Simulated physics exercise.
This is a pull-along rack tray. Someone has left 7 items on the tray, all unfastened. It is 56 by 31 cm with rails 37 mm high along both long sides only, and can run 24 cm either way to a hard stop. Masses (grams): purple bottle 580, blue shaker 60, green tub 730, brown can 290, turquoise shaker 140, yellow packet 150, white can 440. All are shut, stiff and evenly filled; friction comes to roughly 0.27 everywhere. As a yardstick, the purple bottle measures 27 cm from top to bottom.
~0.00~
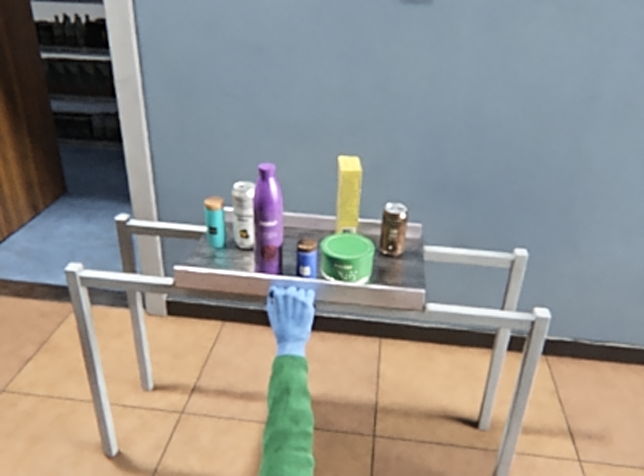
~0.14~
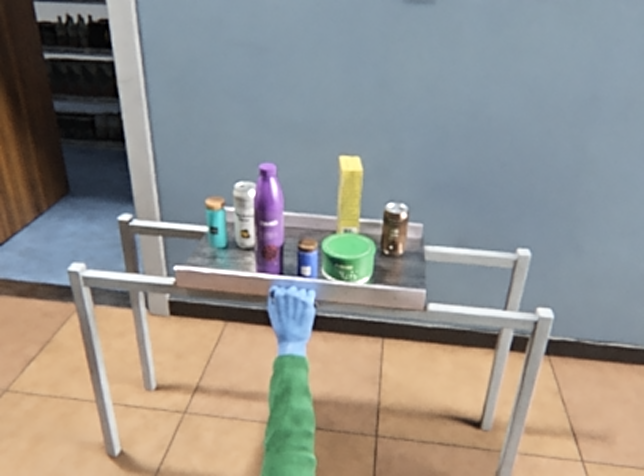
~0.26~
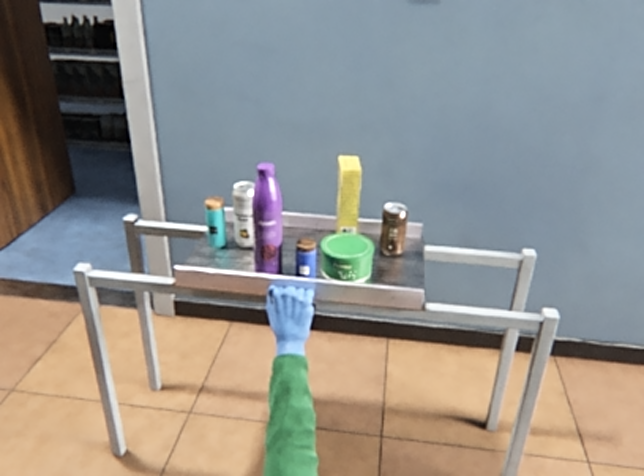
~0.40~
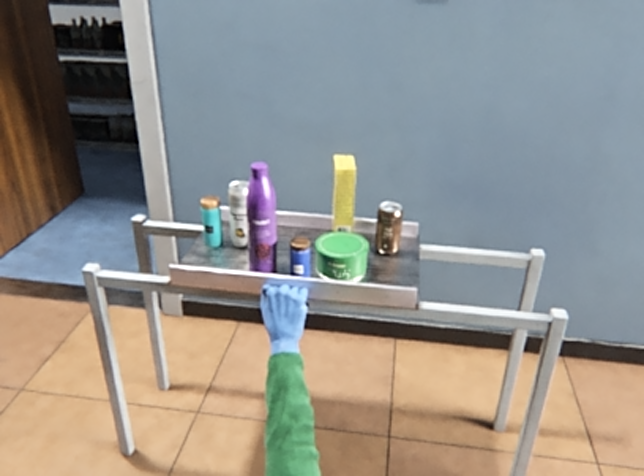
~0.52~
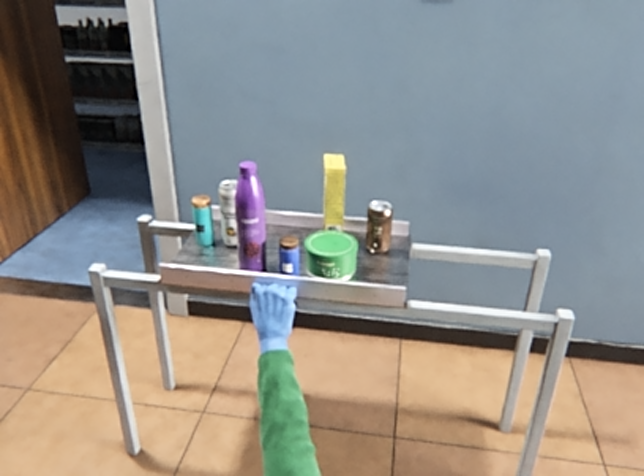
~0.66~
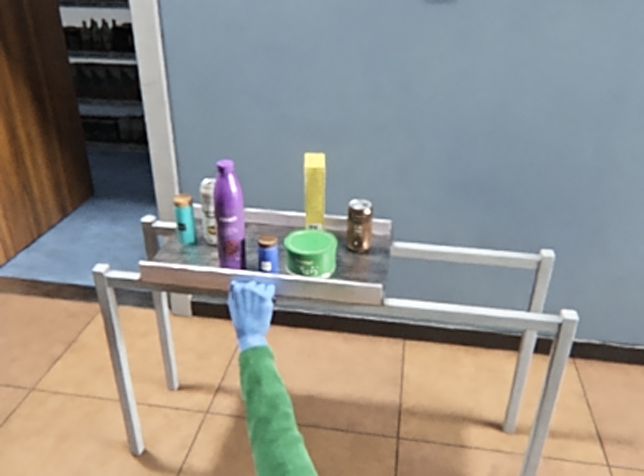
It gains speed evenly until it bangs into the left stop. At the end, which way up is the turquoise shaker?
The turquoise shaker tips over.
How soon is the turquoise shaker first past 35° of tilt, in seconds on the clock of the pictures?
Near 1.1 s.
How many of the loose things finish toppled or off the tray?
2 of them.
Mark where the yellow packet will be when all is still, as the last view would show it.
At about (214, 225).
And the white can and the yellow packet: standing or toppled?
The white can is still upright; the yellow packet topples.
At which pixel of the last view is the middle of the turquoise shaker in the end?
Near (78, 395).
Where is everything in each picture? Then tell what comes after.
In the first picture, tray midway; turquoise shaker (215, 223); purple bottle (268, 223).
In the second picture, tray midway; green tub (348, 258); brown can (395, 230).
In the third picture, tray 2 cm left; yellow packet (348, 204); white can (246, 216).
In the fourth picture, tray 5 cm left; purple bottle (261, 221); blue shaker (300, 261).
In the fifth picture, tray 9 cm left; green tub (331, 255); brown can (379, 228).
In the sixth picture, tray 14 cm left; turquoise shaker (185, 219); yellow packet (315, 200).
After 0.96 s, tray 24 cm left; turquoise shaker slid 5 cm near (132, 215); yellow packet leaning 7°; purple bottle slid 5 cm.
After 1.16 s, tray 24 cm left; turquoise shaker now off the tray; yellow packet leaning 37°; white can slid 6 cm.
After 1.36 s, tray 24 cm left; yellow packet on its side; purple bottle slid 5 cm; white can slid 6 cm.
At rest (1.8 s), off the tray and tipped over, turquoise shaker; tipped over on the tray, yellow packet; not toppled but over 5 cm from the start, purple bottle, blue shaker, green tub, brown can and white can. In the last view, turquoise shaker near (78, 395).
